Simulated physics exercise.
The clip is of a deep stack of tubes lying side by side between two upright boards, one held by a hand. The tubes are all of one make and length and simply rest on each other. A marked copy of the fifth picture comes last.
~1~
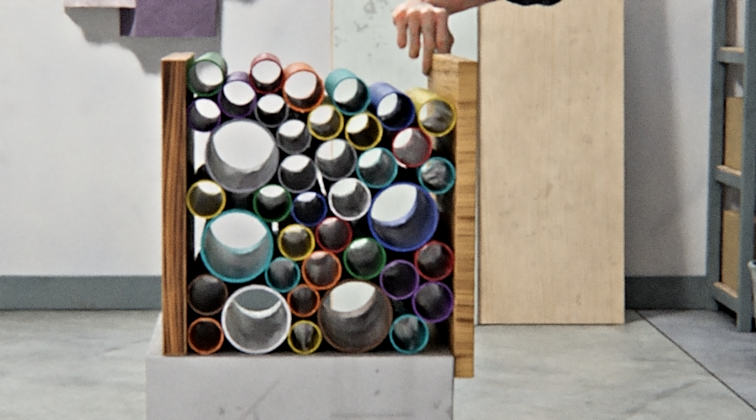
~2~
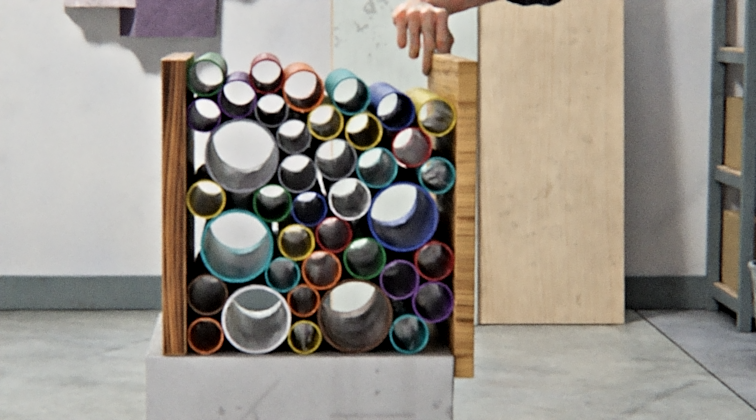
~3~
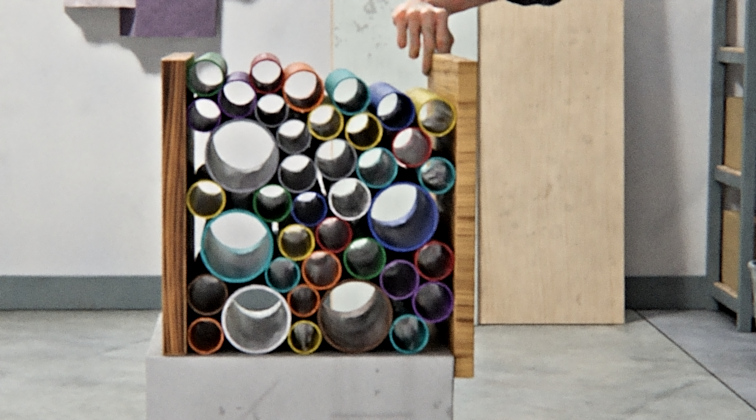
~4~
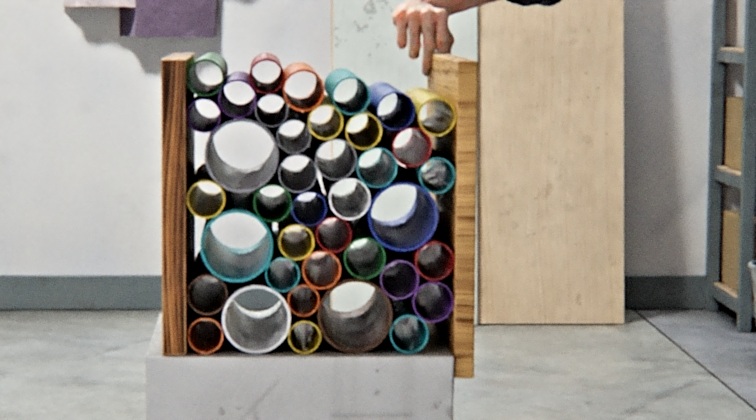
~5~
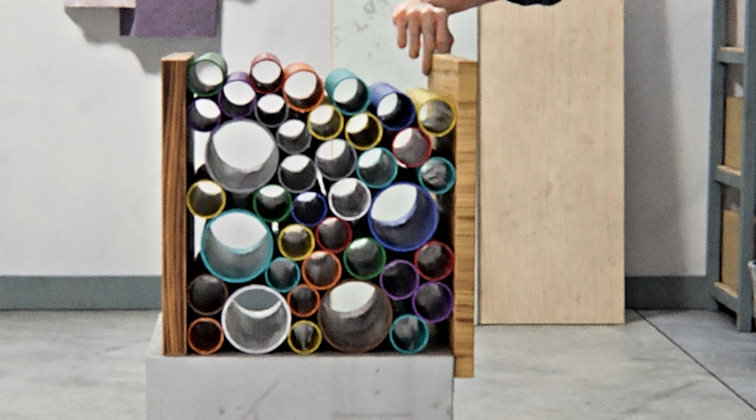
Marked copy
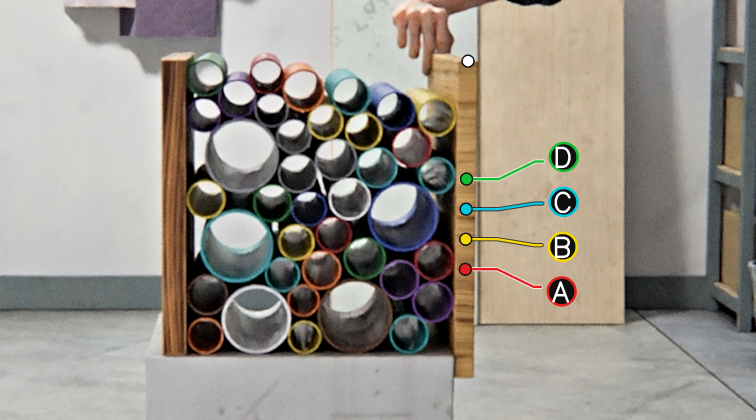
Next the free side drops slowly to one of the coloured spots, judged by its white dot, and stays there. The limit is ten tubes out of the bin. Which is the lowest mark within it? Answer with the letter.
At most to A.
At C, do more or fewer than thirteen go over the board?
At C, fewer than thirteen.
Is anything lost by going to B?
Yes.
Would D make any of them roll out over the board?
At D: Yes.
On the marked copy, A at (465, 270); B at (465, 239); C at (466, 209); D at (466, 179); the white dot at (468, 61).
Following A. Soon after the start, top of the board (456, 150).
Later, top of the board (455, 250).
In the end, top of the board (455, 269), about four out over the board.
As for the rest, B about four out over the board; C one out over the board; D one out over the board.
